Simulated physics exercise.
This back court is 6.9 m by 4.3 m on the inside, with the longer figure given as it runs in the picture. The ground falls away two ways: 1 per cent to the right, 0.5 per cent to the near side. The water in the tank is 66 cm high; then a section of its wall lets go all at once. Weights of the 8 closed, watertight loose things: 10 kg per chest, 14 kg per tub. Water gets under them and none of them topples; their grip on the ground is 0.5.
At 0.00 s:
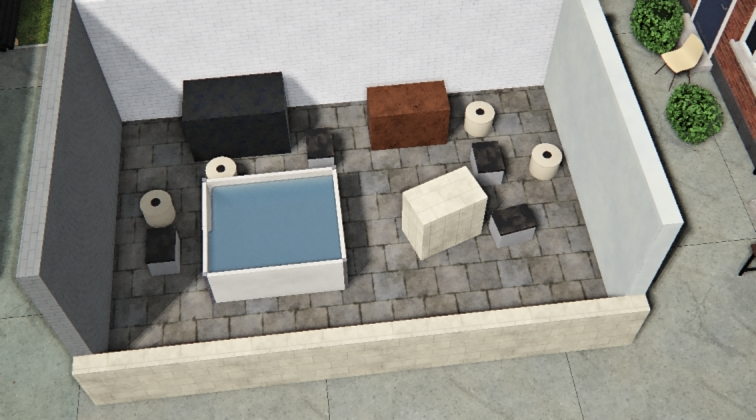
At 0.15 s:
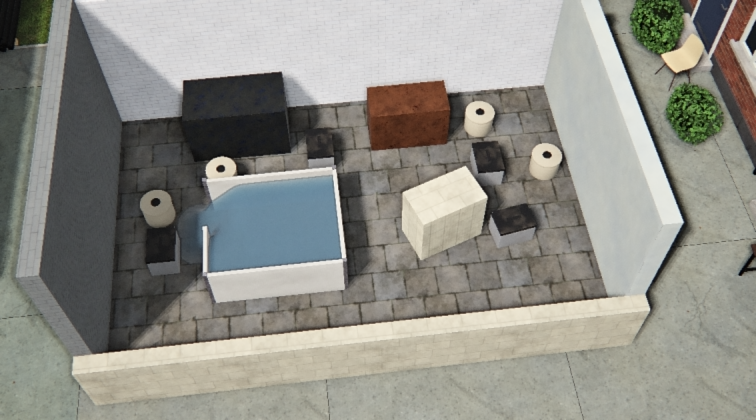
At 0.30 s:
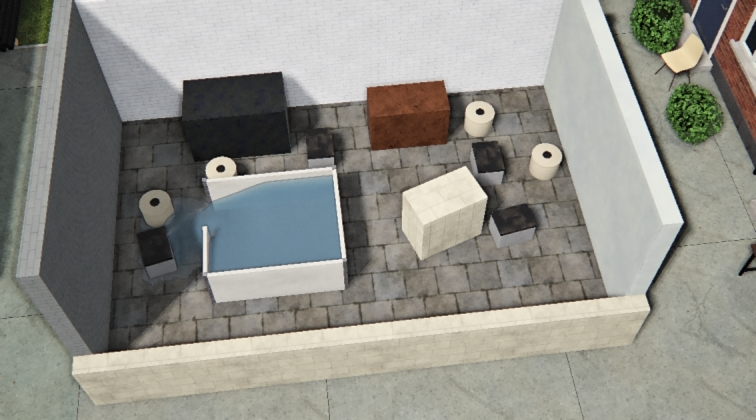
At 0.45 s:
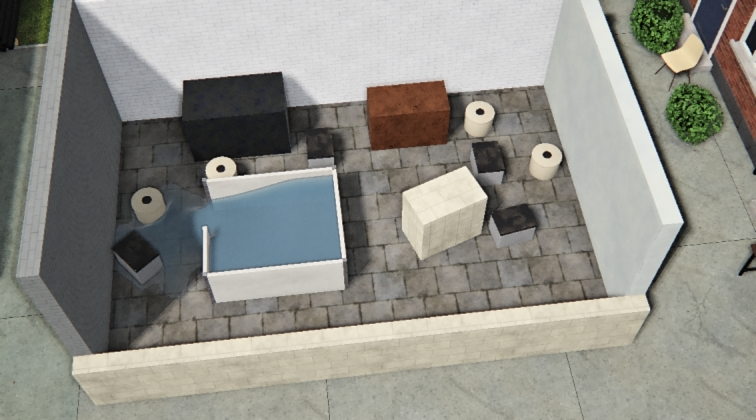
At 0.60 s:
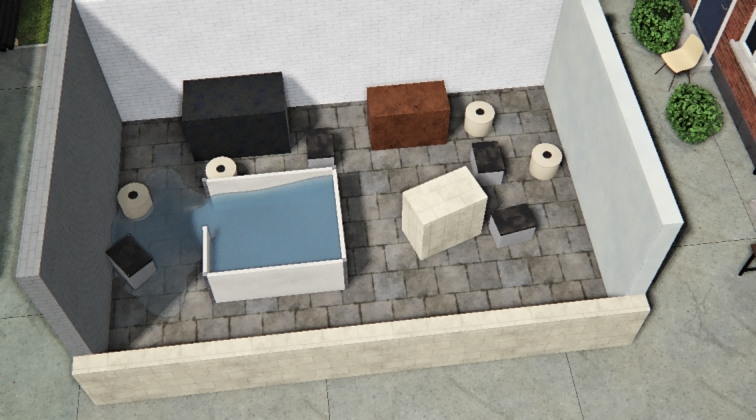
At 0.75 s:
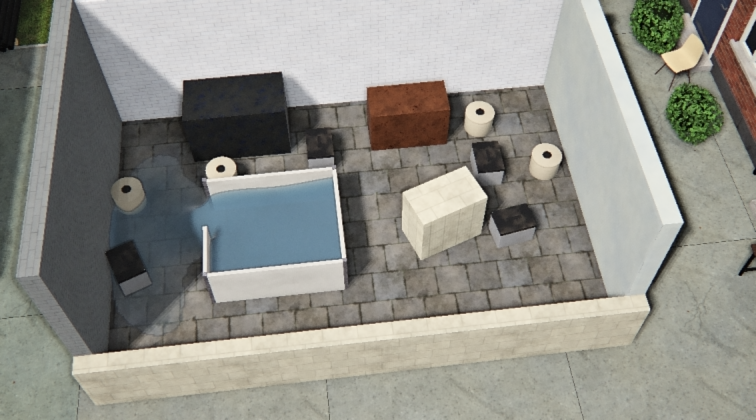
Water pours from the white tank's left side and pushes a dark-topped block and cream tub leftward.
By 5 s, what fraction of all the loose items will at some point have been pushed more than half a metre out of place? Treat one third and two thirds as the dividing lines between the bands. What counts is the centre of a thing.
Bottom band.
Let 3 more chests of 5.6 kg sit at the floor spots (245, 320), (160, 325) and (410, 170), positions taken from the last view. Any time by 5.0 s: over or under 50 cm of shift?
Check, in order - exceeded, exceeded, not exceeded.
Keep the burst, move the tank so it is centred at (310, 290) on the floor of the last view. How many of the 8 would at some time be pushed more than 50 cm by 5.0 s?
3.
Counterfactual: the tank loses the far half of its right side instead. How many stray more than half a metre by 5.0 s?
Then it comes to 3.
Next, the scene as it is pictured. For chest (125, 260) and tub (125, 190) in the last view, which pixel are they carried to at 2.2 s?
Estimated pixels: (188, 322) and (175, 121).
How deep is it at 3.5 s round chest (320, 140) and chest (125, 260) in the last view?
Roughly 0 and 13 cm.
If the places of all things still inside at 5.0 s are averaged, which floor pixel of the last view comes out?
Around (400, 192).
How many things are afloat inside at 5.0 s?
The number is 1.
After 1.1 s 2 of 8 are over 50 cm from their spots; 1 afloat.
After 2.2 s 2 of 8 are over 50 cm from their spots; 1 afloat.
After 3.5 s 1 of 8 are over 50 cm from their spots; 2 afloat.
After 5.0 s 1 of 8 are over 50 cm from their spots, and 2 have been at some point; 1 afloat.
